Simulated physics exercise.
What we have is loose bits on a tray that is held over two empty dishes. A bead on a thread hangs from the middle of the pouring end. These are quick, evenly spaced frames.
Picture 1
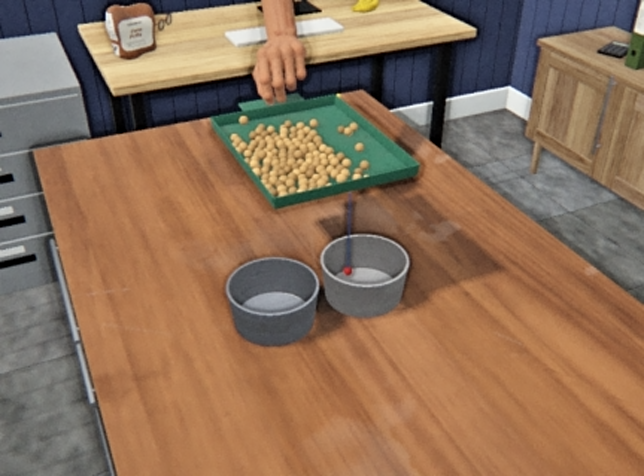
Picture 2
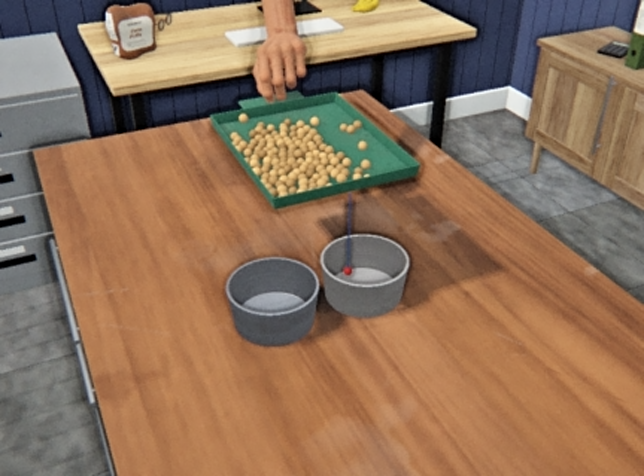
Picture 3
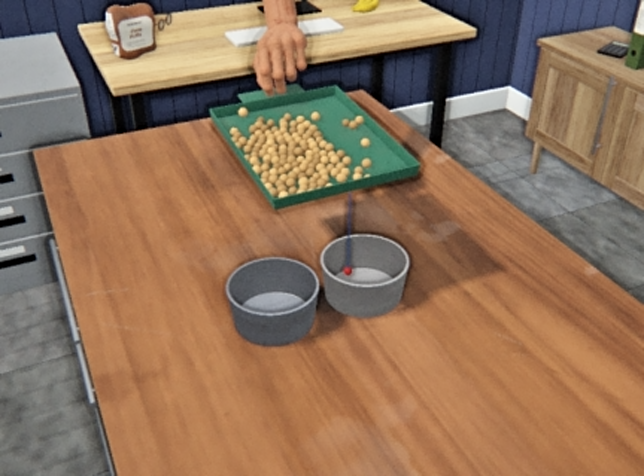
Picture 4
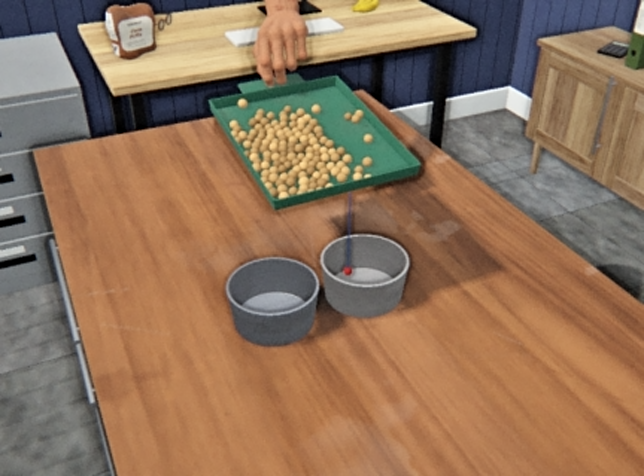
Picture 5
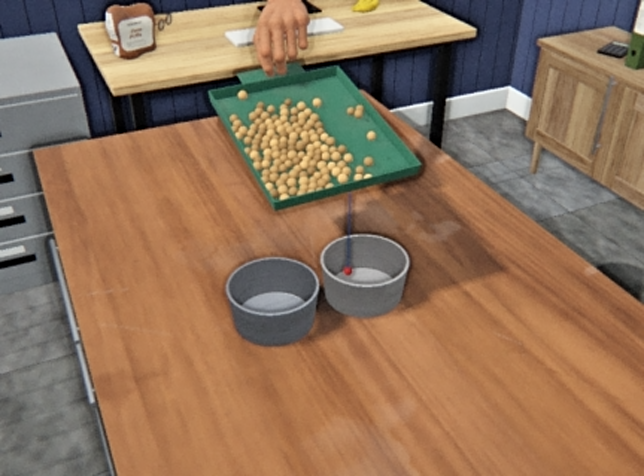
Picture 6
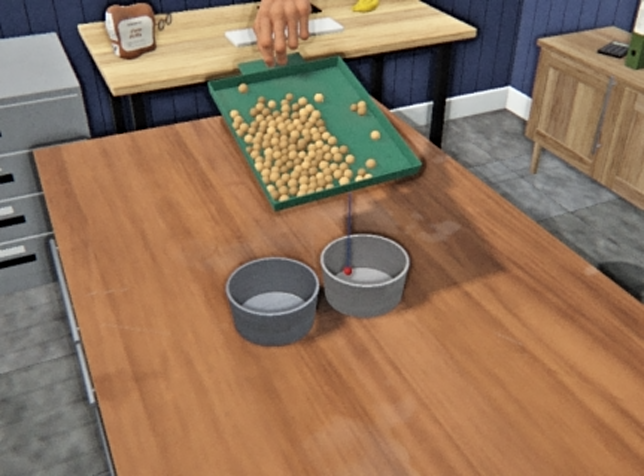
We see a hand holding a green tray of small round tan beads above a wooden table with two empty grey dishes; the hand gradually raises the tray's far end, tilting it toward the dishes as some beads shift slightly.
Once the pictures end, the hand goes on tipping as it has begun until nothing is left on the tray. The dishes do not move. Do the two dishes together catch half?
Together they catch under half.
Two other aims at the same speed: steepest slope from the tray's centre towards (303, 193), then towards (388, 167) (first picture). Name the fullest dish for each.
In turn: The left one; the right one.
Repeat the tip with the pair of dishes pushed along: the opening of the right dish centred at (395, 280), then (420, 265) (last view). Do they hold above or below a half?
In turn: The larger part; the smaller part.
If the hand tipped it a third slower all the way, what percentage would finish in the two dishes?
Near 0 %.
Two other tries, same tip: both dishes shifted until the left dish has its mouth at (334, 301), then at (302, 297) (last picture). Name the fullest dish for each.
First the left dish, then the left-hand dish.
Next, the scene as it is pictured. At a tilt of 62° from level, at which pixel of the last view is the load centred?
Close to (320, 157).
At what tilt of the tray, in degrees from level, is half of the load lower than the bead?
At about 95°.
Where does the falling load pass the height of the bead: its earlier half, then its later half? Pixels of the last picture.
At about (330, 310), then at (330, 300).
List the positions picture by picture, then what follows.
The first frame shows corners of the pouring end at (275, 197) and (418, 164), level; middle of the load at (292, 159), round wooden beads; left dish at (290, 326); right dish at (384, 297); bead on its thread at (348, 271).
The second frame shows corners of the pouring end at (275, 197) and (418, 164), level; middle of the load at (292, 158).
The third frame shows corners of the pouring end at (275, 198) and (418, 164), tipped barely, lowest at the left corner; middle of the load at (292, 155), a stray few on the move.
The fourth frame shows corners of the pouring end at (275, 199) and (419, 164), tipped a little, lowest at the left corner; middle of the load at (292, 152), a small part on the move.
The fifth frame shows corners of the pouring end at (275, 200) and (419, 163), tipped a little, lowest at the left corner; middle of the load at (292, 149), a small part on the move.
The sixth frame shows corners of the pouring end at (276, 202) and (419, 163), tipped clearly, lowest at the left corner; middle of the load at (293, 149), most on the move; left dish at (290, 326); right dish at (384, 297).
Soon after the last picture, tray tipped steeply; nearly all on the tray; a stray few outside both.
A little later, tray tipped past a quarter turn; a small part on the tray; about two thirds outside both; about a quarter in the air.
Later still, tray tipped past a quarter turn; a stray few in the left dish; nearly all outside both.
By the end, tray tipped past a quarter turn; a stray few in the left dish; a stray few in the right dish; nearly all outside both.
